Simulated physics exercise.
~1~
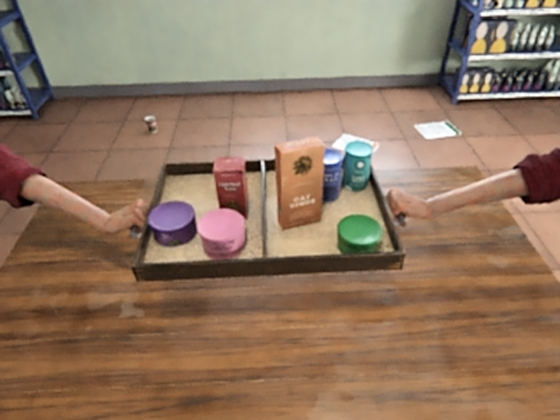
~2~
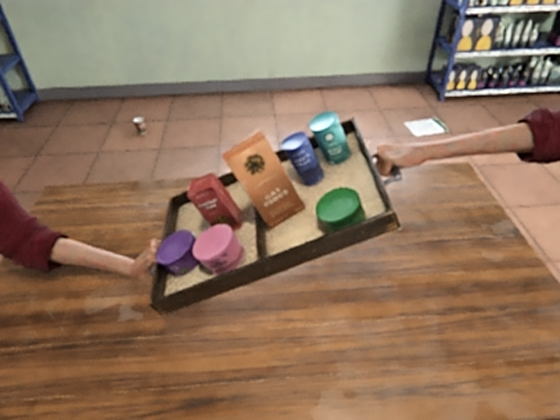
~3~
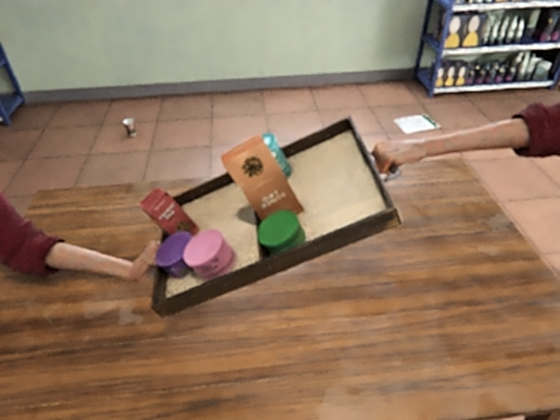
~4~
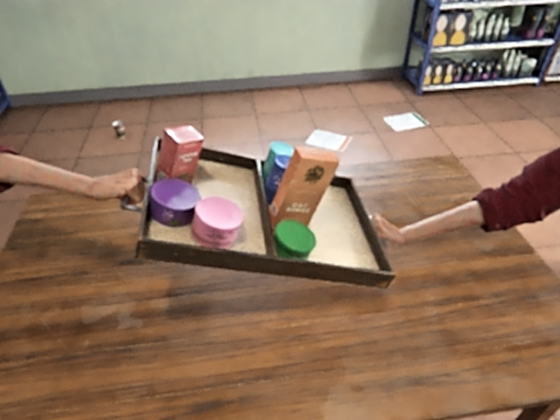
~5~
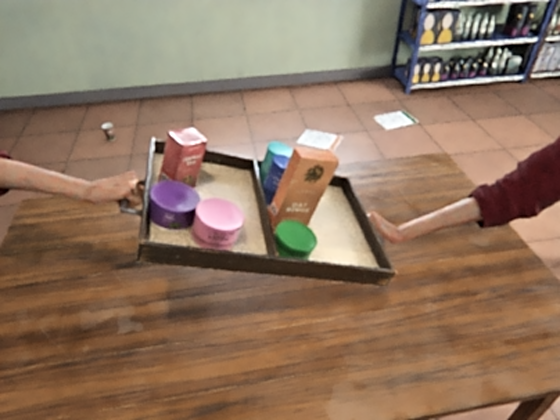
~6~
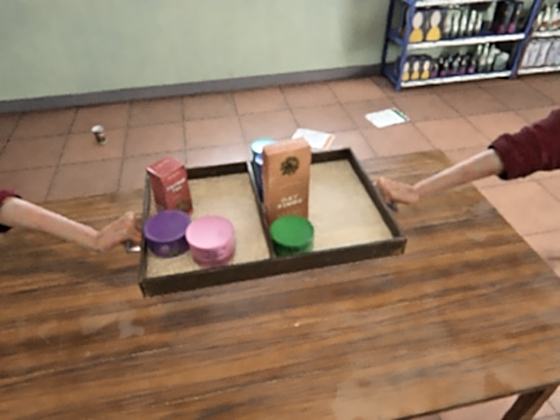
Tray of tubs and cartons tipping left then right in two hands, items sliding and leaning, ending level with everything upright.
